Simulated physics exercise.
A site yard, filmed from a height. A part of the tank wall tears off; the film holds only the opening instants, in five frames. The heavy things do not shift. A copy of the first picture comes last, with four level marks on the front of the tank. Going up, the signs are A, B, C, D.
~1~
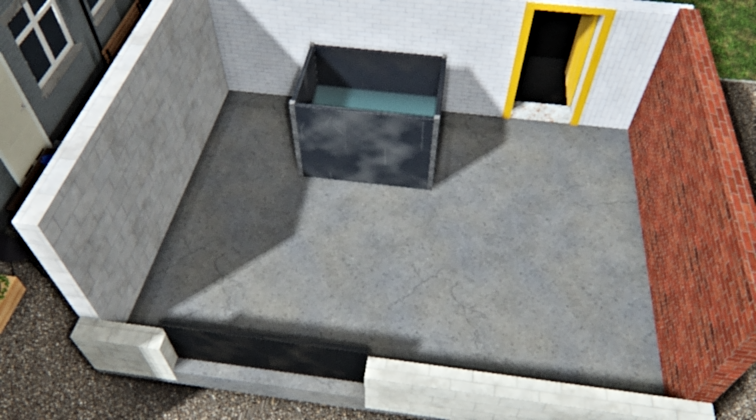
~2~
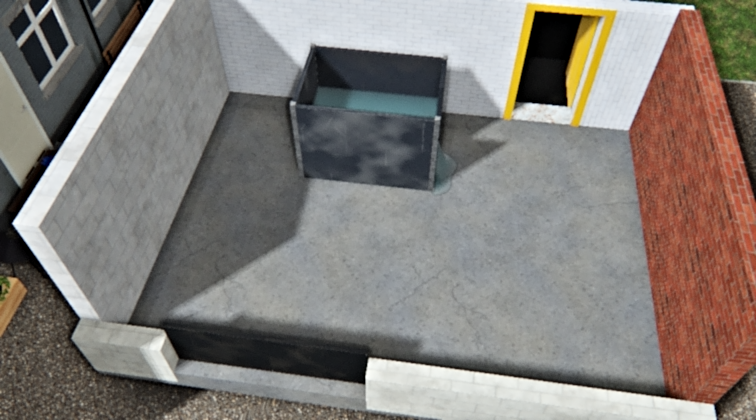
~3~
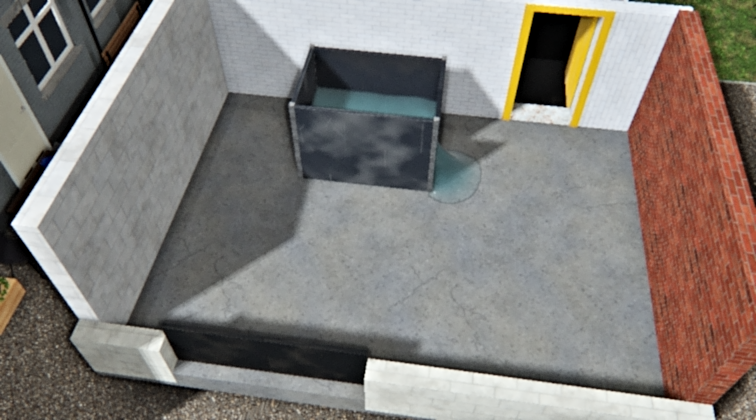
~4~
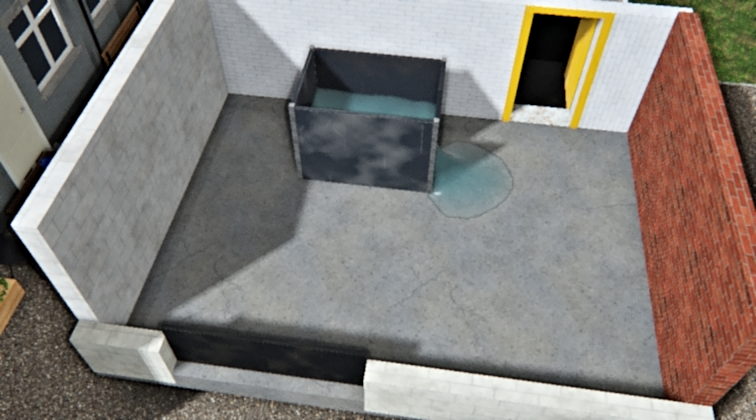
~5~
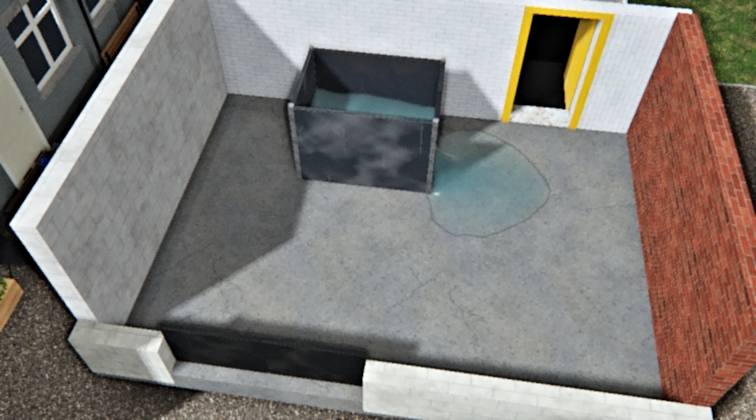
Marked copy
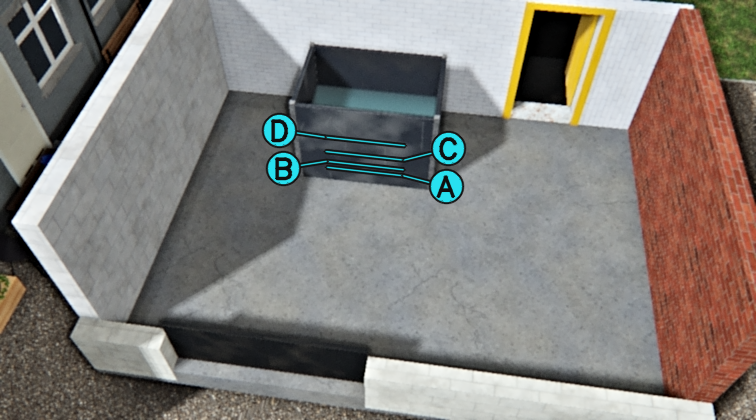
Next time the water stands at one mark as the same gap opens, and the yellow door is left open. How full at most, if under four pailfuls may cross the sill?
Level D just does it.
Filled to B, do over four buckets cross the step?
No, not at all.
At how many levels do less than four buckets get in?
All of the four.
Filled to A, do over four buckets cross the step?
No.
On the marked copy, A at (364, 171); B at (364, 165); C at (364, 155); D at (364, 141); from the bottom up A, B, C, D.
With A, nothing gets over.
With B, nothing gets over.
With C, nothing gets over.
With D, a bucket or two gets in.
